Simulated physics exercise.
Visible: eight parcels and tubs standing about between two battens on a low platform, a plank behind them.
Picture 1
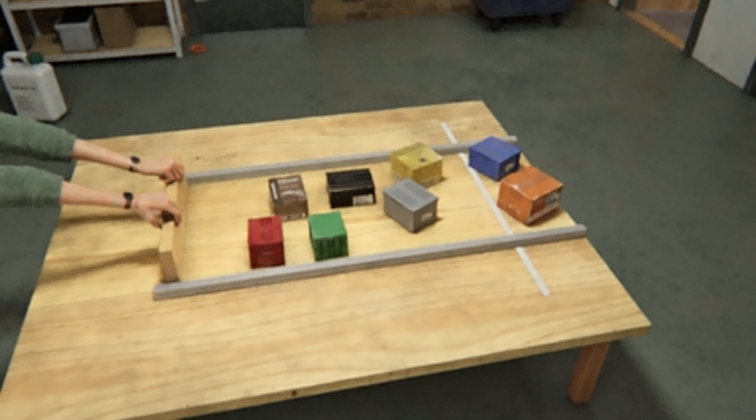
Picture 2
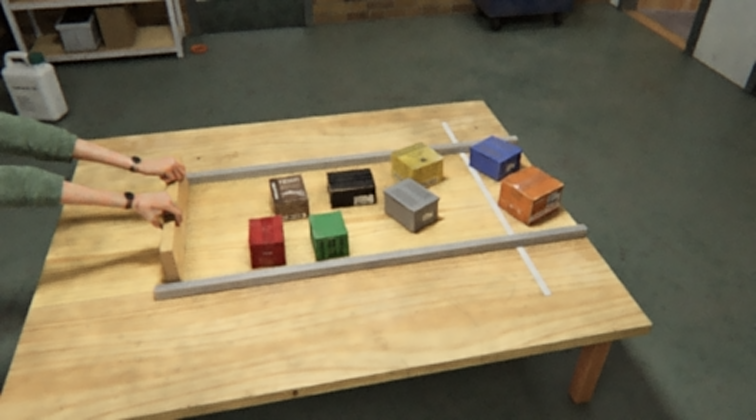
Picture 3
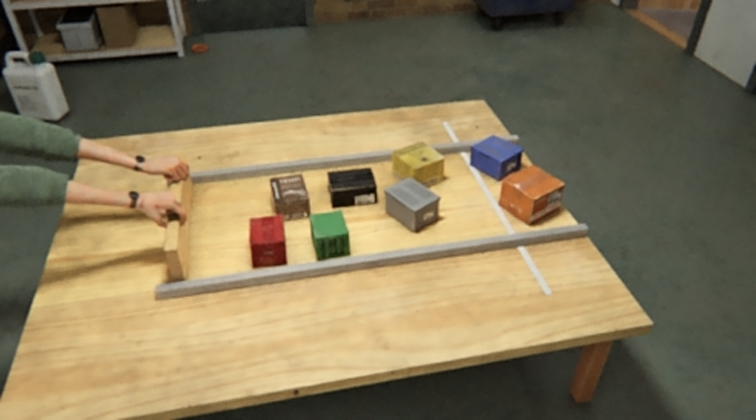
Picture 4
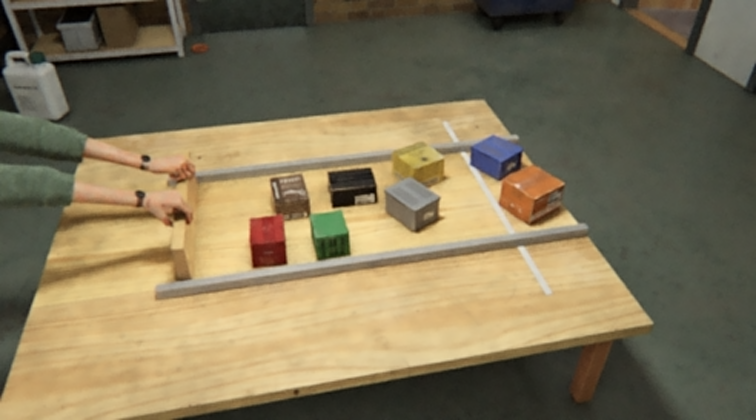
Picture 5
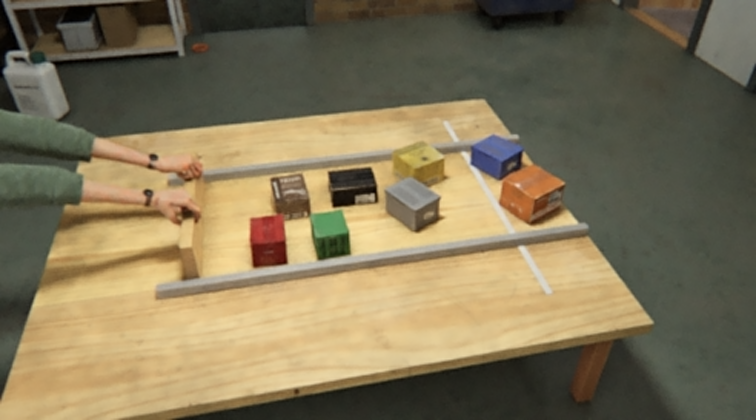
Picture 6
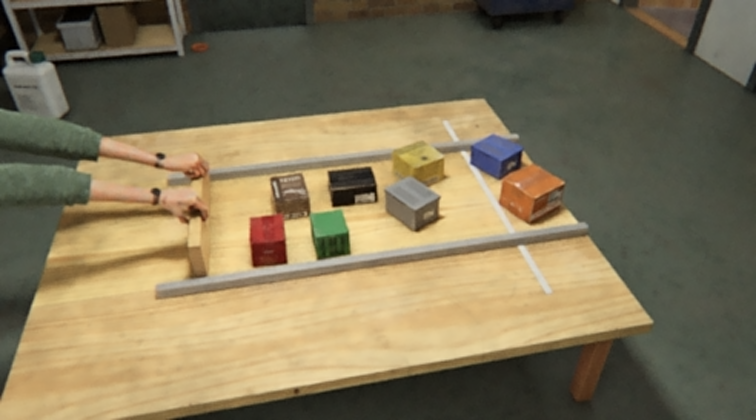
In a workshop with a dark floor, a low wooden platform is seen from above at an angle, with shelving and a white jug behind it. Between two grey battens sit red, green, brown, black, grey and yellow boxes, with blue and orange ones at the right by a pale tape line. Two hands slide an upright plank slowly rightward, not touching the boxes, which stay still.
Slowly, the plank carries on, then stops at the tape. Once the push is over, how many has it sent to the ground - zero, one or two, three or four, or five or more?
It will most likely knock three or four off.
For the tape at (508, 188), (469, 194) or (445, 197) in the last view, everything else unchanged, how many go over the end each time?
In order: 6, 3 and 1.
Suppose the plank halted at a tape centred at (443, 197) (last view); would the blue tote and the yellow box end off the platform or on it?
Lab note: Blue tote comes off; yellow box is safe.
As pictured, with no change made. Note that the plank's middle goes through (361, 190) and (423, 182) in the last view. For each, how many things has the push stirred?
Counts: 6 / 8.
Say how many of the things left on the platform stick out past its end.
It totals 2.
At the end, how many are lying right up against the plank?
The answer is 2.
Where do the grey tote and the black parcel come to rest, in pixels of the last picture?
They finish at roughly (543, 185) and (531, 164) respectively.
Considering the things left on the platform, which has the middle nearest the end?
Nearest at the end: The black parcel.
A little later, none off yet; orange parcel at rest near (531, 193); blue tote at rest near (496, 157); yellow box at rest near (418, 165).
Next, none off yet; orange parcel at rest near (531, 193); blue tote shifted a little near (513, 153); yellow box shifted well along near (475, 154).
When it is over, the number that fall off is three or four; down, yellow box, blue tote and orange parcel.
